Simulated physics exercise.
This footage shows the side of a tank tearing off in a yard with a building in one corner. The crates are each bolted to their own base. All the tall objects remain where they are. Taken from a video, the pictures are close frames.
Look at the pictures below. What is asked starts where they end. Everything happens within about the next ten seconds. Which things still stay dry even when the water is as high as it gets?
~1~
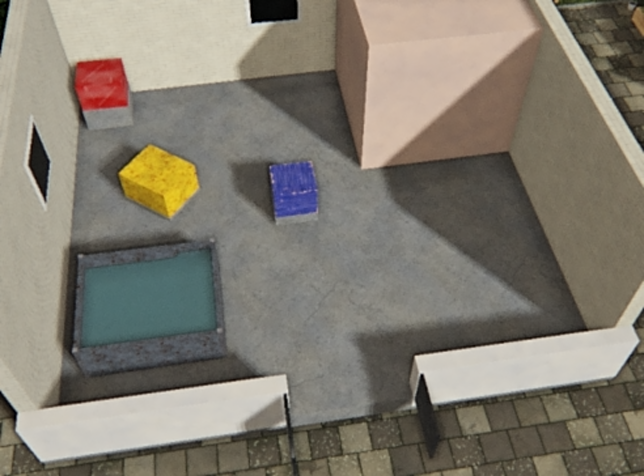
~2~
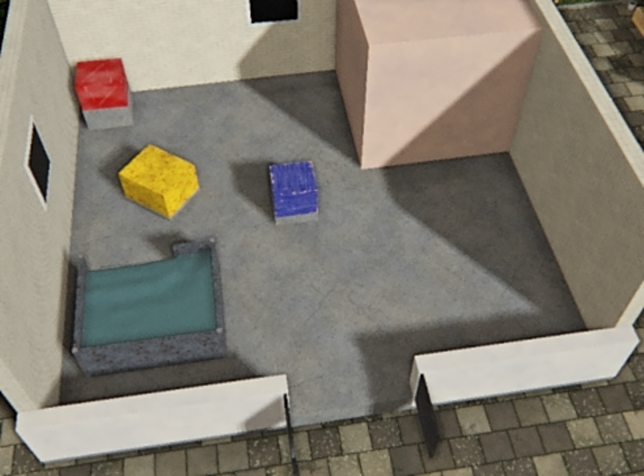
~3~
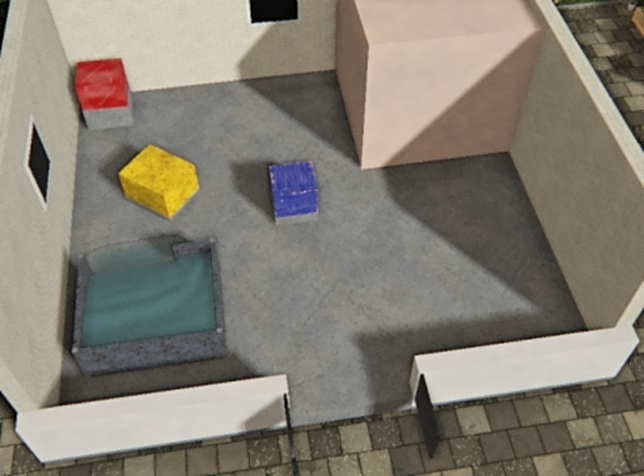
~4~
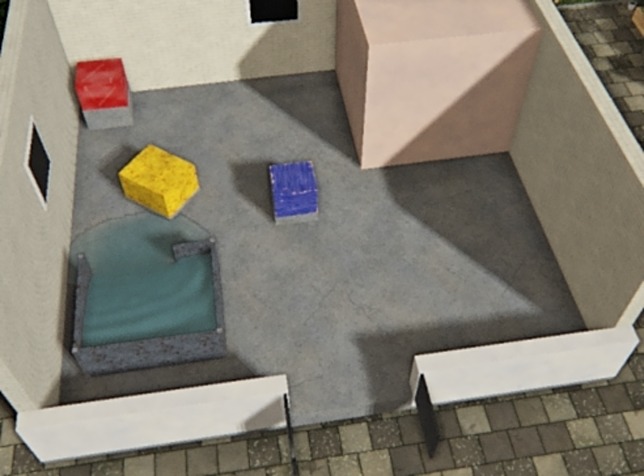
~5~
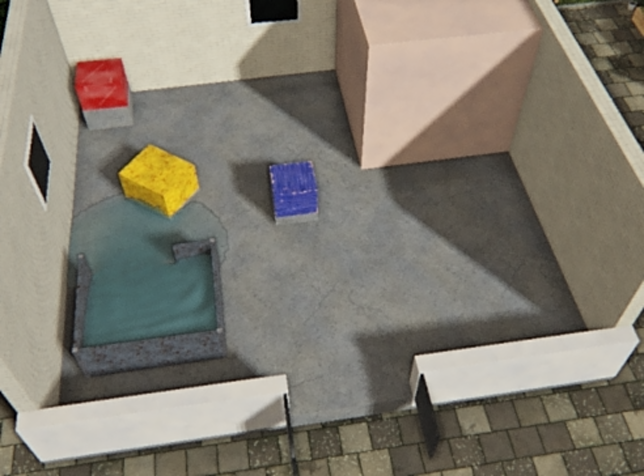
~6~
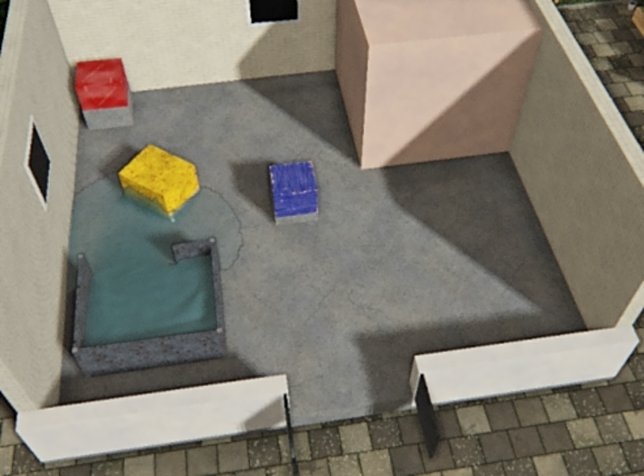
Red crate: High enough; yellow crate: Too low; blue crate: High enough.
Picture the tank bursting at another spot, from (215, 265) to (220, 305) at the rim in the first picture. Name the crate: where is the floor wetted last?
The red one.
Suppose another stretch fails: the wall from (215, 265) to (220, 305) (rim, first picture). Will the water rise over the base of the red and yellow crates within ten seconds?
My reading: Red is safe; yellow remains dry.
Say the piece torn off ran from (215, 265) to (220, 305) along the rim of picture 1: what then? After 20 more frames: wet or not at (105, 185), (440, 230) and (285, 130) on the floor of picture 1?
Obs. 1: Moisture-free; obs. 2: Sodden; obs. 3: Moisture-free.
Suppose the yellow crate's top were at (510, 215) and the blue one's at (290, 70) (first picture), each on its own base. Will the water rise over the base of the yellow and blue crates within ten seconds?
Result: Yellow not wetted, blue overtopped.
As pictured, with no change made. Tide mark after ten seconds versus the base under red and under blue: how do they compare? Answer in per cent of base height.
Peak levels: Approx. 80 % then 70 %.
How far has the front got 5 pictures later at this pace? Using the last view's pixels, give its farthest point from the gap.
Approximate pixel: (81, 108).
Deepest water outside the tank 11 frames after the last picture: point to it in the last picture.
Estimated pixel: (81, 101).
A moment on, water covers 15 % of the floor; the red crate water round its plinth, the yellow crate water round its plinth, the blue crate water round its plinth.
Next, water covers 30 % of the floor; the red crate water round its plinth, the yellow crate water round its plinth, the blue crate water round its plinth.
Then, water covers 45 % of the floor; the red crate water round its plinth, the yellow crate water round its plinth, the blue crate water round its plinth.
Later, water covers 60 % of the floor; the red crate water round its plinth, the yellow crate water round its plinth, the blue crate water round its plinth.
In the end, water covers 85 % of the floor; the red crate stayed above the water, the yellow crate was topped, the blue crate stayed above the water.
